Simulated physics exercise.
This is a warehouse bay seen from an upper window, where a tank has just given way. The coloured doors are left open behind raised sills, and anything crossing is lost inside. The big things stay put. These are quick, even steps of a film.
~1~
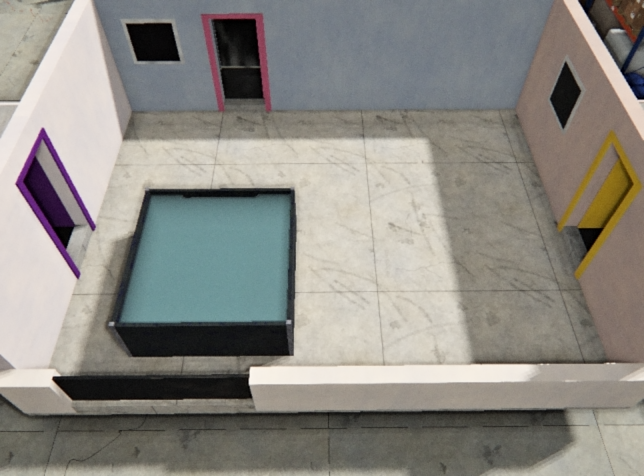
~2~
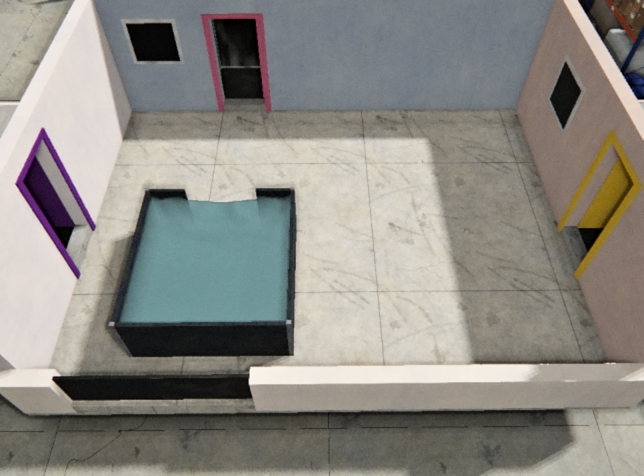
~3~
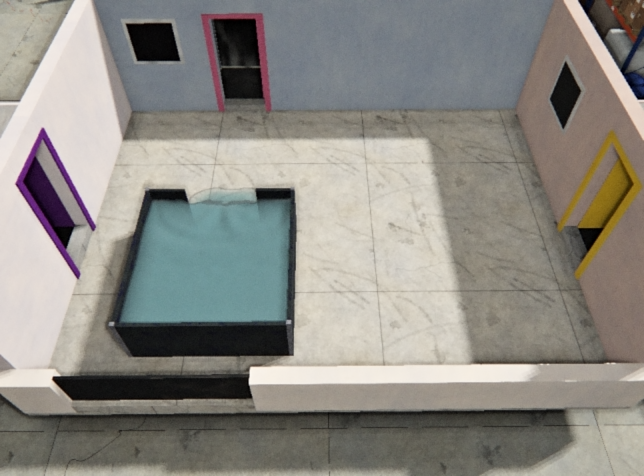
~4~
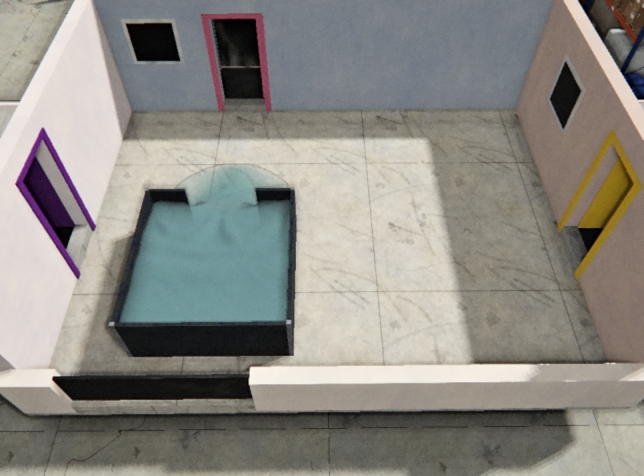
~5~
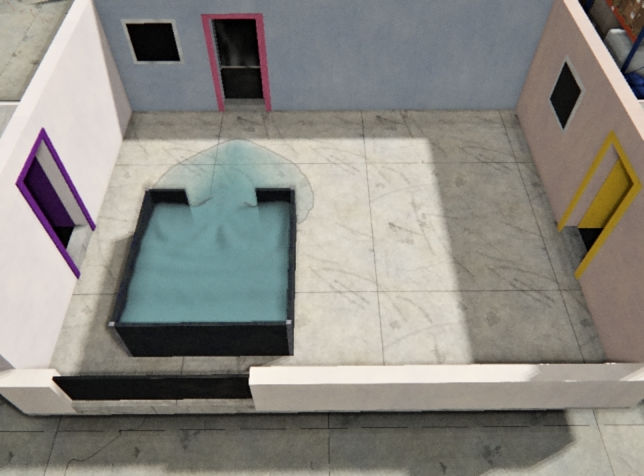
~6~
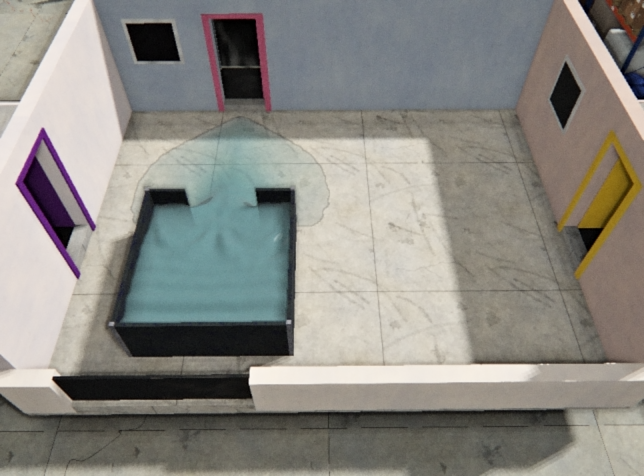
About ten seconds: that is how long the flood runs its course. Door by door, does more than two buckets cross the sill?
I expect the pink door to go past two buckets; I expect the yellow door to stop at two buckets or less; I expect the purple door to stop at two buckets or less.
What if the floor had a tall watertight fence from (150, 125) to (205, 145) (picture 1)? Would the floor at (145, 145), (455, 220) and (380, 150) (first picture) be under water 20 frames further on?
One after the other: Under water, free of water, awash.
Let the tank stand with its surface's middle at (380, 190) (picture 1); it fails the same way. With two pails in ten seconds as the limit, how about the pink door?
Taking them one at a time, the pink door stays within the threshold.
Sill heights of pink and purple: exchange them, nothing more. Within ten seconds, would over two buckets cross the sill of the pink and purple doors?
My reading: Pink door goes over; purple door is under.
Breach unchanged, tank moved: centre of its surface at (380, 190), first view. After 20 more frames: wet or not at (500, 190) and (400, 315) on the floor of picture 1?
In the order asked: Waterlogged, then unreached.
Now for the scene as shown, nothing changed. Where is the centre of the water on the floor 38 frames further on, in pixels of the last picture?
Around pixel (277, 207).
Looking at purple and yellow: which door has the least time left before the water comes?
My pick is the purple-painted one.
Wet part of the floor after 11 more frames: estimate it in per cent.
It comes to 30 per cent.
A moment on, water covers 30 % of the floor; the pink door far over two buckets in, the yellow door not reached, the purple door not reached.
Next, water covers 30 % of the floor; the pink door far over two buckets in, the yellow door not reached, the purple door not reached.
Then, water covers 45 % of the floor; the pink door far over two buckets in, the yellow door not reached, the purple door wet at the sill, nothing in.
Later, water covers 75 % of the floor; the pink door far over two buckets in, the yellow door wet at the sill, nothing in, the purple door wet at the sill, nothing in.
In the end, water covers 95 % of the floor; the pink door far over two buckets in, the yellow door wet at the sill, nothing in, the purple door wet at the sill, nothing in.
